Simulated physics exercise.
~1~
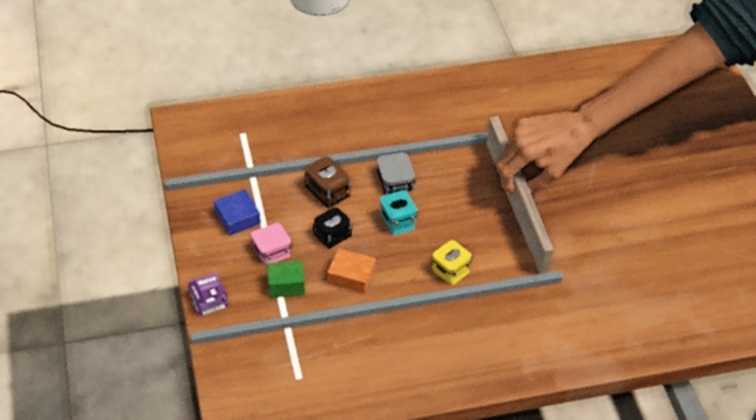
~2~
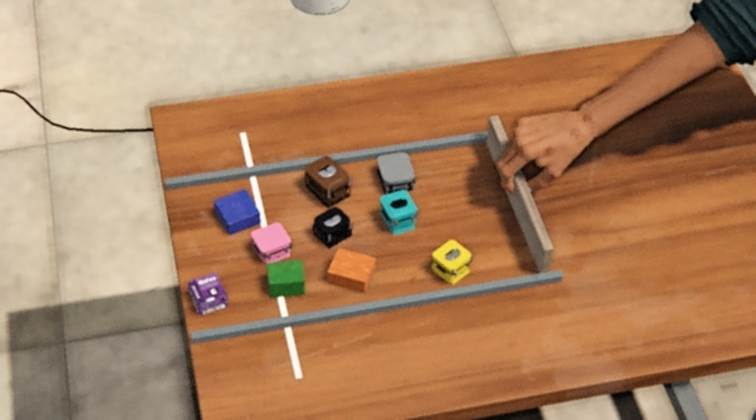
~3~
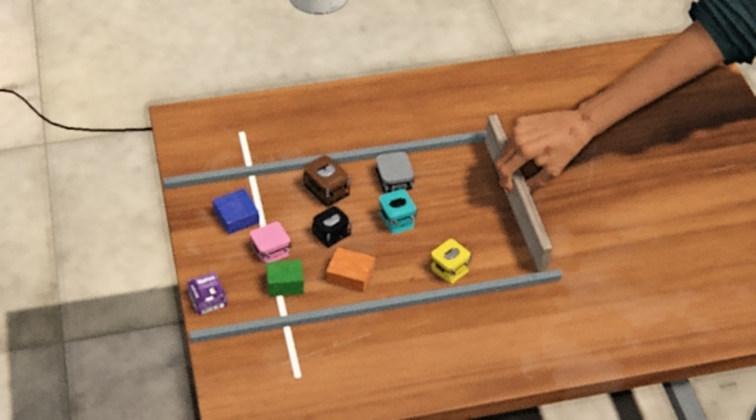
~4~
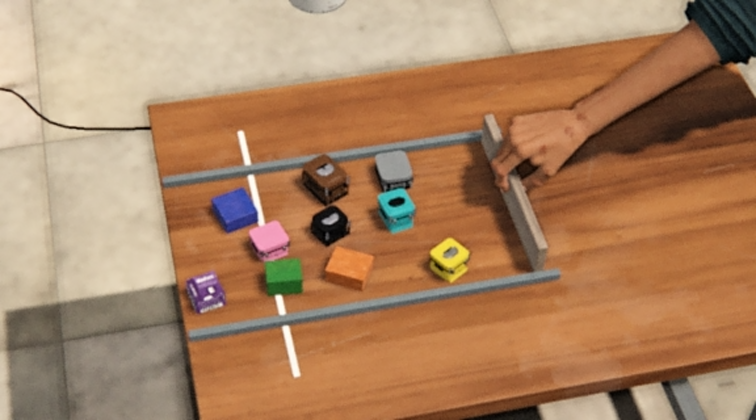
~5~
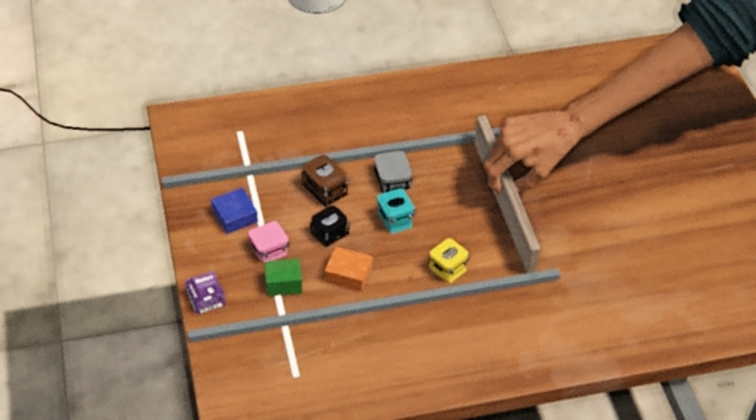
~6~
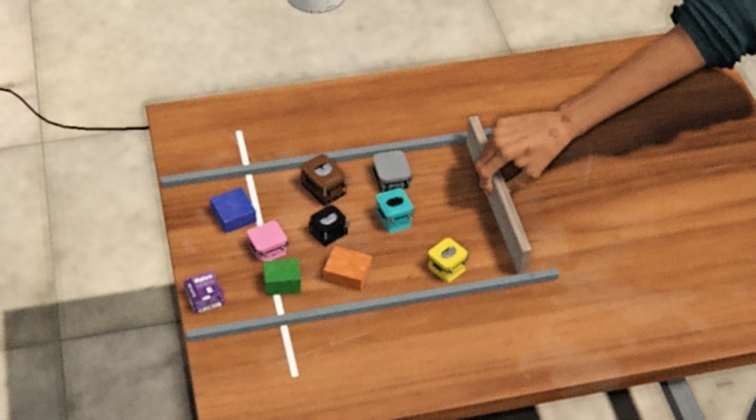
On a wooden tabletop, small colorful boxes and blocks lie scattered between two grey rails near a white tape line, while a hand at the right slides an upright board slightly left; the scattered objects stay essentially still.
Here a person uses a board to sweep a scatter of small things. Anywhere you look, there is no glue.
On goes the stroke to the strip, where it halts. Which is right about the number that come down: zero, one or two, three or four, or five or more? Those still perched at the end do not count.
I expect that a single piece or a pair will leave the table.
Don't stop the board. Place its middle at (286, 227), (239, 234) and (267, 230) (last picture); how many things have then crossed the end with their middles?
The numbers past the end are 1, 3 and 1.
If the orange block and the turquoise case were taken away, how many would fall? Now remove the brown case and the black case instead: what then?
The answer is 0 and then 1.
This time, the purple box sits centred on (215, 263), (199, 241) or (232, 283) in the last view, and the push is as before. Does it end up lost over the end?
Lab note - purple box, per position: Is gone; is gone; is gone.
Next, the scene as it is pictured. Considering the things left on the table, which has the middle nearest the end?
It's the green block that is foremost.
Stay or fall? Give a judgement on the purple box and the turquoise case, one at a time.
The purple box goes over, the turquoise case holds on.
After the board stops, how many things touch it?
3 in contact.
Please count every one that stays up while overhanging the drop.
The answer comes to 2.
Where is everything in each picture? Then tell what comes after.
In the first picture, purple box (208, 295); blue block (237, 212); pink case (271, 245); board (518, 194); tape (269, 246).
In the second picture, blue block (237, 212); grey case (396, 174).
In the third picture, pink case (270, 244); orange block (351, 270).
In the fourth picture, purple box (206, 292); board (513, 192).
In the fifth picture, blue block (235, 211); yellow case (448, 261).
In the sixth picture, purple box (204, 292); blue block (233, 210); pink case (267, 242); board (497, 194); tape (265, 244).
Soon after, none off yet; purple box at rest near (204, 292); blue block at rest near (233, 210); pink case at rest near (267, 242).
After that, none off yet; purple box at rest near (204, 292); blue block at rest near (233, 210); pink case moving near (263, 243).
In the end, the number that fall off is one or two; gone, purple box.
